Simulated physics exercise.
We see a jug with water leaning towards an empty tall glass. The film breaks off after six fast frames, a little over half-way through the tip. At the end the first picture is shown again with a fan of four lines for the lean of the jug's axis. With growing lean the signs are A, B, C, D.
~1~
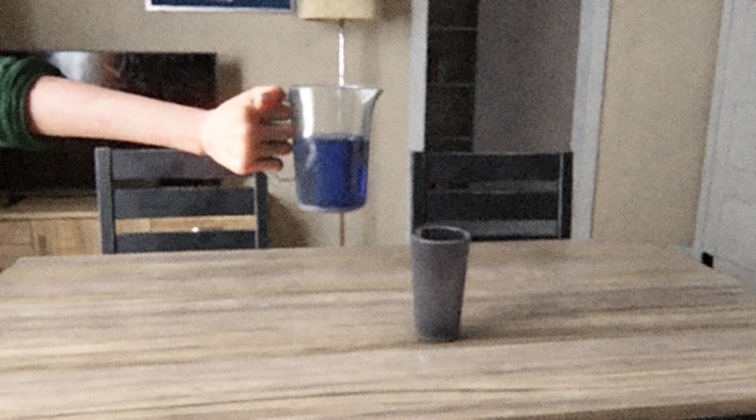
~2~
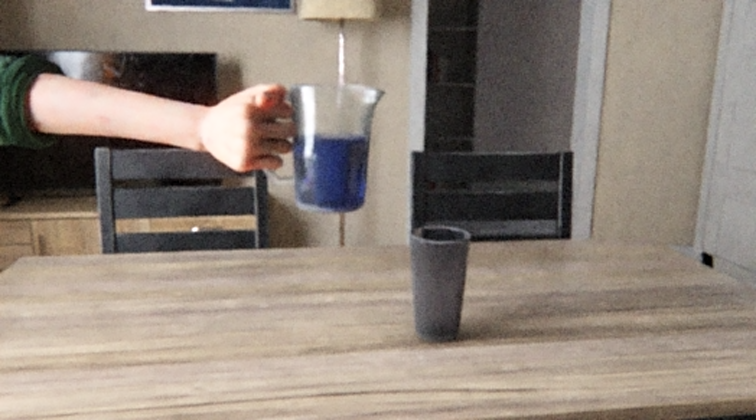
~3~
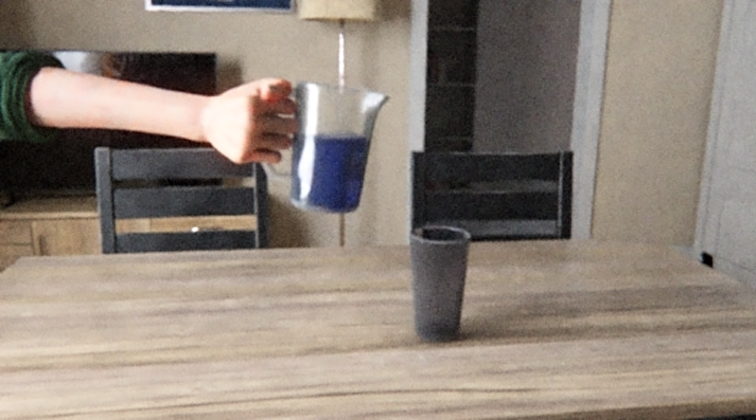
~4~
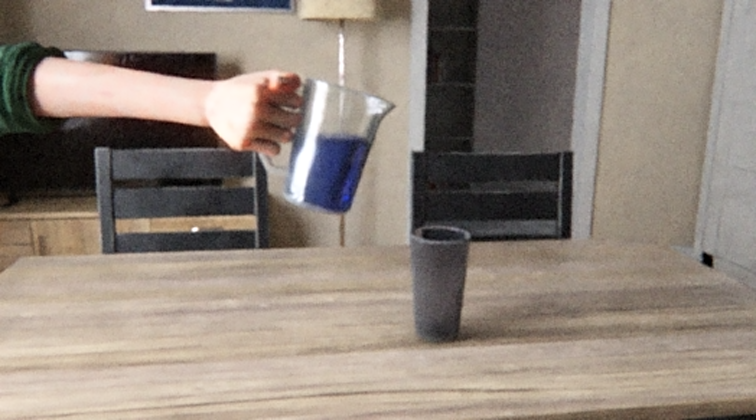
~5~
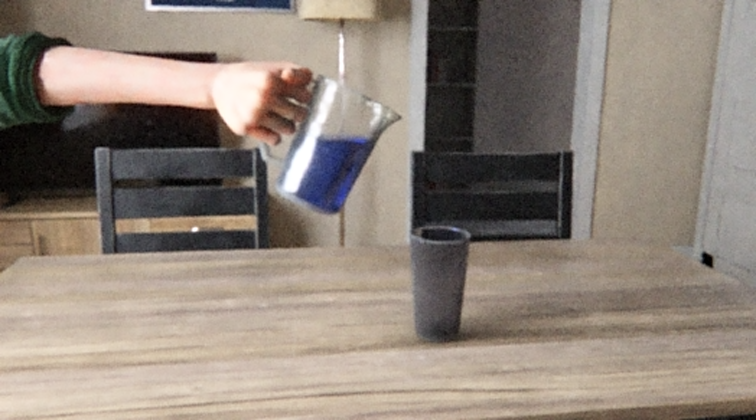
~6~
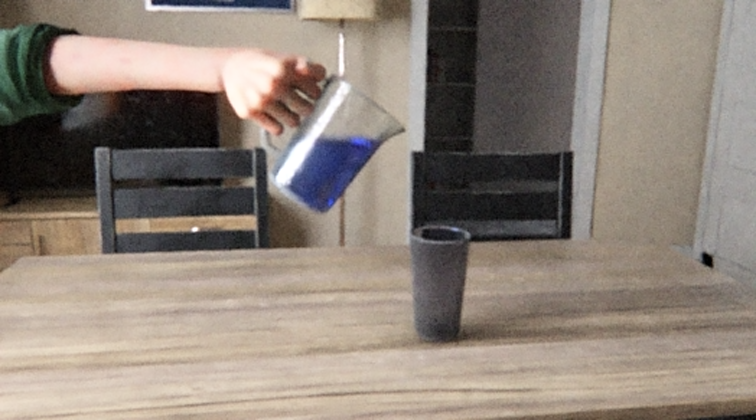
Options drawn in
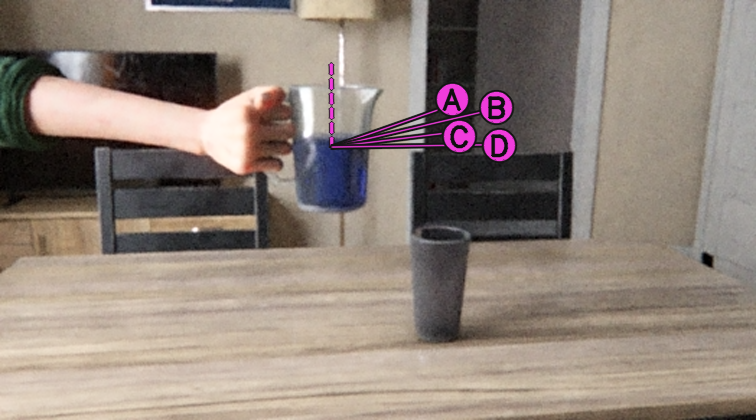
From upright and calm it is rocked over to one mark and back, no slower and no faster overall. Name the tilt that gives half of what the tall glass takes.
It is B.
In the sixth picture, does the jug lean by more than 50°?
No, it does not.
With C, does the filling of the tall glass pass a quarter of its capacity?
Yes, clearly.
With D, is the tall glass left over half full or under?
Over.
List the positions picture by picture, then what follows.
The first picture shows upright, lip at (382, 90); rim of the tall glass round (440, 234); nothing has left yet.
The second picture shows upright, lip at (384, 91); nothing has left yet.
The third picture shows tipped about 7°, lip at (388, 96); nothing has left yet.
The fourth picture shows tipped about 15°, lip at (395, 105); nothing has left yet.
The fifth picture shows tipped about 25°, lip at (400, 117); nothing has left yet.
The sixth picture shows tipped about 36°, lip at (404, 130); nothing has left yet.
On the marked copy, A at (437, 110); B at (480, 112); C at (441, 133); D at (482, 144).
Choosing A, the tall glass ends with about 36 % of what it can hold.
Choosing B, the tall glass ends with about 52 % of what it can hold.
Choosing C, the tall glass ends with about 67 % of what it can hold.
Choosing D, the tall glass ends with about 79 % of what it can hold; 3 % of the water is spilt.
